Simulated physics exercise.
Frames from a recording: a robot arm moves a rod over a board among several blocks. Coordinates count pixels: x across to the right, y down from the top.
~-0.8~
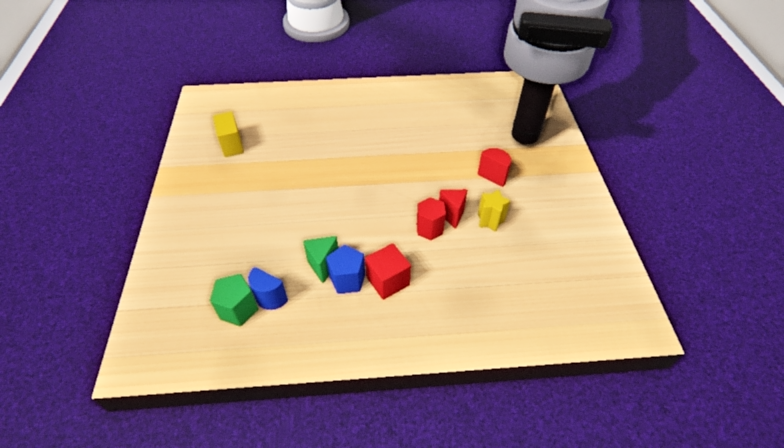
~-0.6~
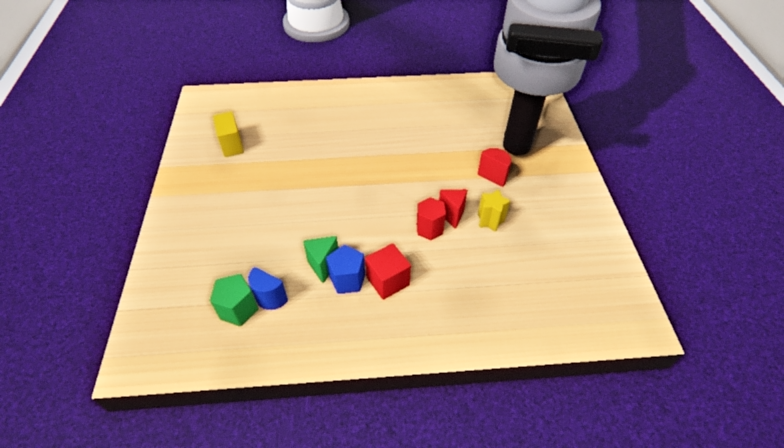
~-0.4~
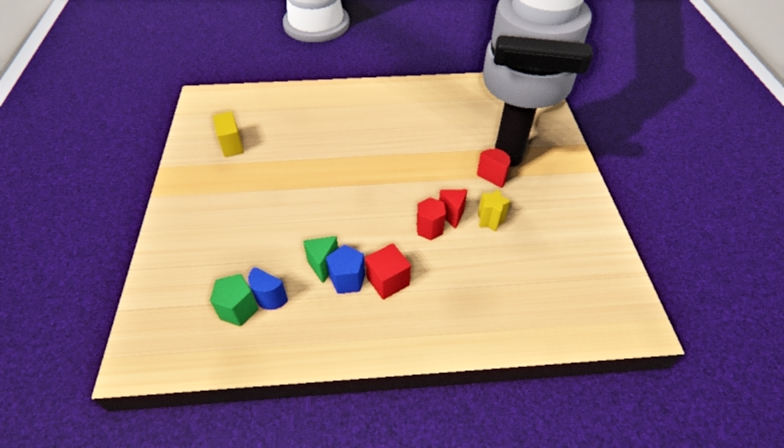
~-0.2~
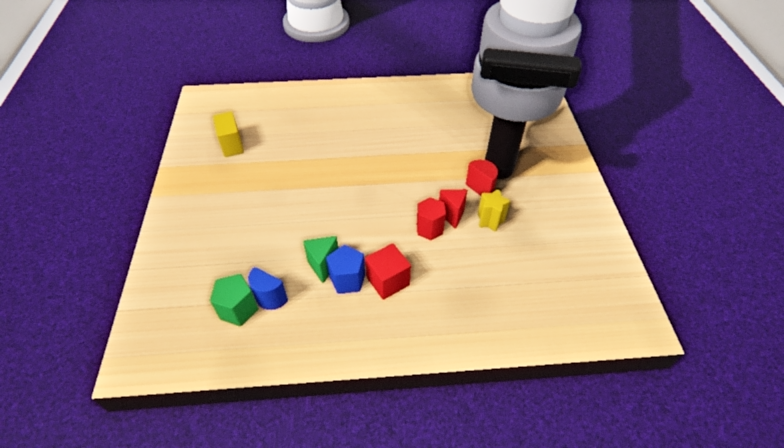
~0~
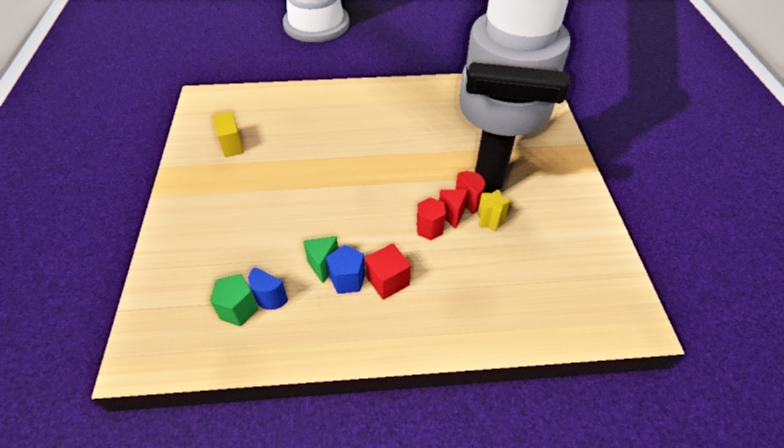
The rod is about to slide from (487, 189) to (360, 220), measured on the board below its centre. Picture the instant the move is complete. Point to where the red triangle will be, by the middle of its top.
I'd place it at (447, 215), taking the centre of its top.
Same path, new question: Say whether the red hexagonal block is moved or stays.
The result: It moves.
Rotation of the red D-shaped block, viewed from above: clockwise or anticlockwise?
The answer is counter-clockwise.
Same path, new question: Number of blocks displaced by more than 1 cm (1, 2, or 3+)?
The answer is three or more blocks, counting only moves over 1 cm.
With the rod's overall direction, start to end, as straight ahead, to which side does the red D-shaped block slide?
Sideways shift: Left.
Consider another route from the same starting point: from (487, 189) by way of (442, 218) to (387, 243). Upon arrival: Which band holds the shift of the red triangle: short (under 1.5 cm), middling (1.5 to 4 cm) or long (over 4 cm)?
Displaced more than 4 cm.
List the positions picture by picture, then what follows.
Tip of the rod at (525, 136), middles of tops, red hexagonal block at (432, 208), red triangle at (455, 195), red D-shaped block at (498, 155), yellow star block at (495, 200), in the first frame.
Rod at (517, 146), nothing pushed, in the second frame.
Rod at (508, 158), nothing pushed, in the third frame.
Rod at (498, 169), red D-shaped block at (486, 168), in the fourth frame.
Rod at (488, 182), red hexagonal block at (432, 208), red triangle at (455, 195), red D-shaped block at (473, 180), yellow star block at (495, 200), in the fifth frame.
What follows on the original path. One third of the way, rod at (447, 193); red hexagonal block at (424, 218), turned 30° clockwise; red triangle at (447, 212); red D-shaped block at (445, 198), turned 65° anticlockwise.
Two thirds of the way, rod at (404, 203); red hexagonal block at (421, 222), turned 35° clockwise; red triangle at (447, 215), turned 20° anticlockwise; red D-shaped block at (440, 202), turned 80° anticlockwise.
At the end, rod at (359, 214); red hexagonal block at (421, 222), turned 35° clockwise; red triangle at (447, 215), turned 20° anticlockwise; red D-shaped block at (440, 202), turned 80° anticlockwise; yellow star block unmoved.
